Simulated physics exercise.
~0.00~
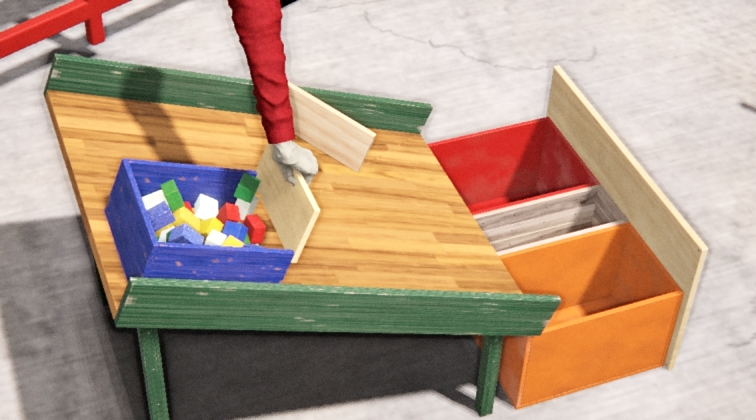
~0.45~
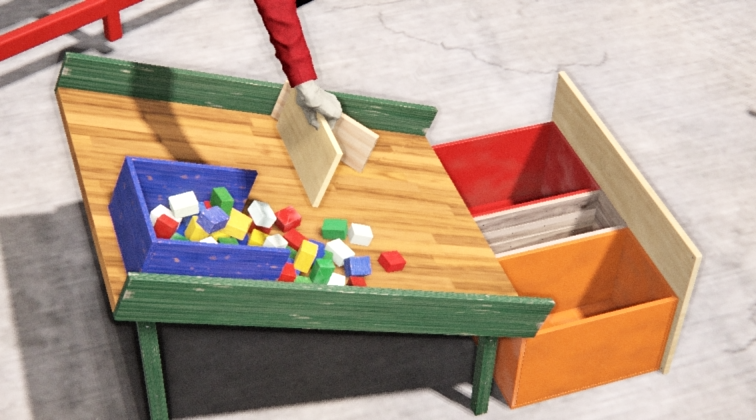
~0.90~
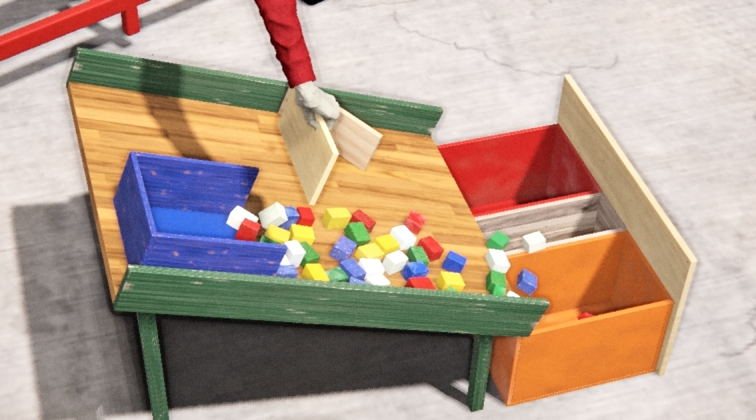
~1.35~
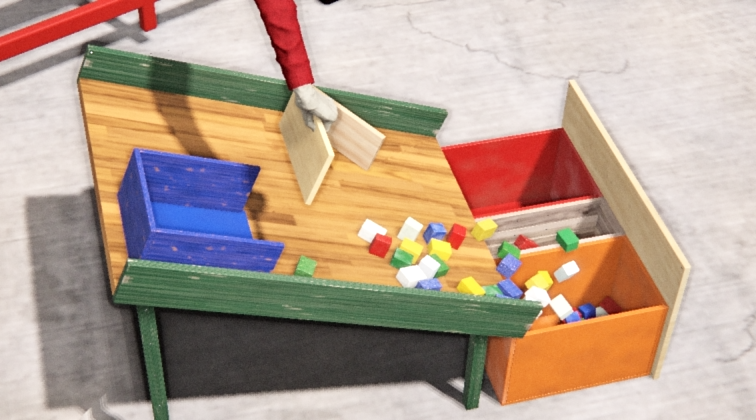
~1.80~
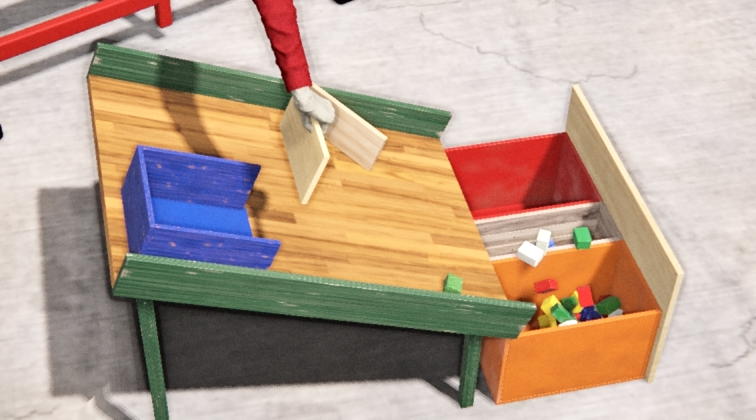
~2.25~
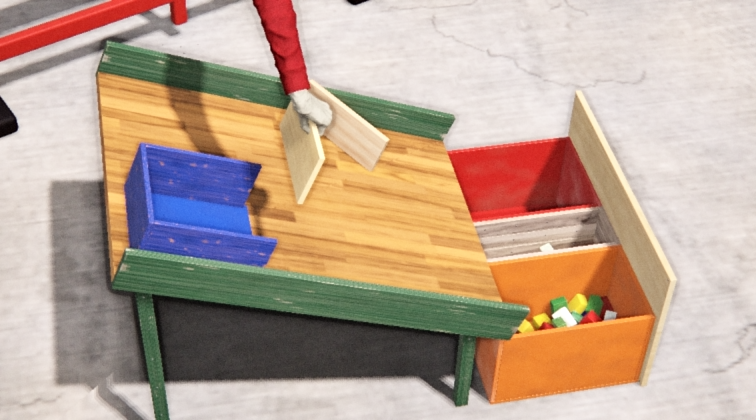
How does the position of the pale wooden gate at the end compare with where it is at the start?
At the start the gate stands at the open right side of the blue pen, holding the bricks in. At the end the gloved hand is holding it higher up, clear of the pen and close to the angled board.
